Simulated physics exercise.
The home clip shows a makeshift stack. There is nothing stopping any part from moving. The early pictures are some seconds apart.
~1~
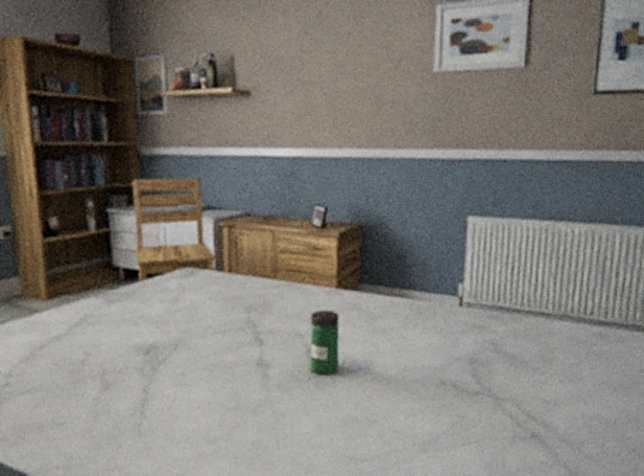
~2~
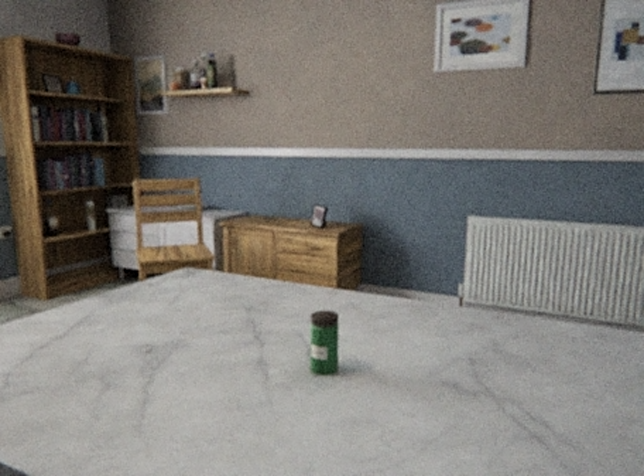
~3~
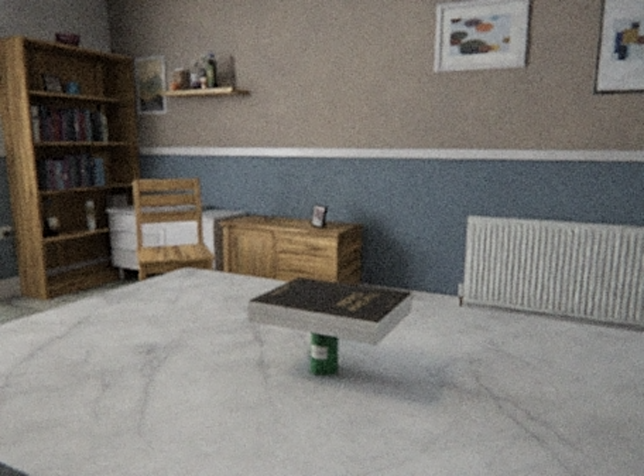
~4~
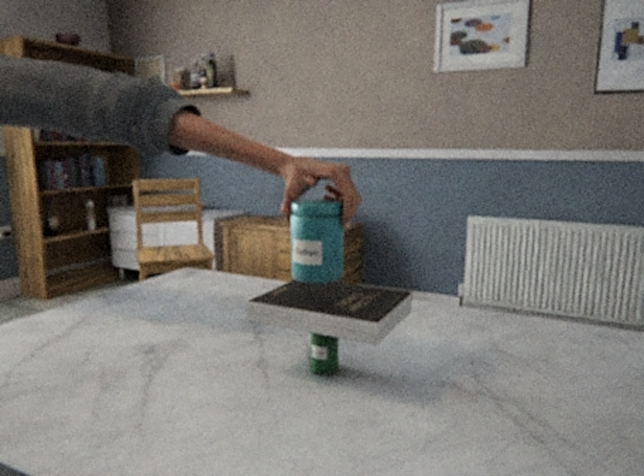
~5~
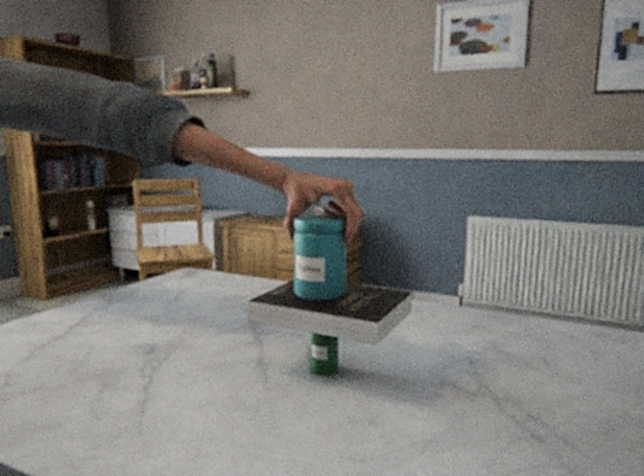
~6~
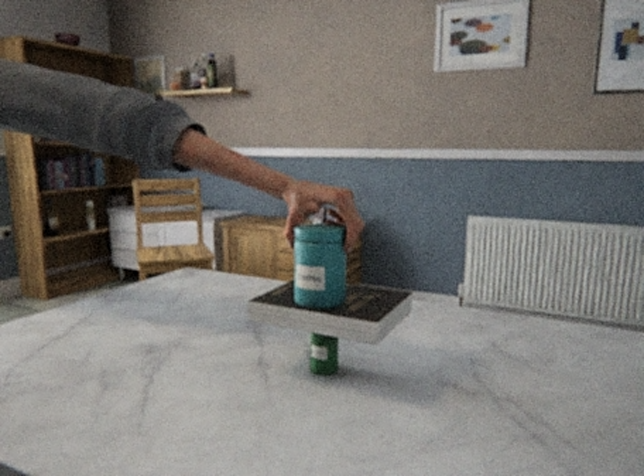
A hand lowering a turquoise jar onto a black book balanced atop a small green jar on a marble table.
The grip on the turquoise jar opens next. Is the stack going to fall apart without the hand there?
No, the balance lasts.
Then, 0.20 s later than the last frame, all is still.
Then, 0.40 s later than the last frame, turquoise jar resting near (320, 265).
When it is over, all 3 as before. End places, in pixels of the last picture, turquoise jar near (320, 265). The stack keeps its balance.
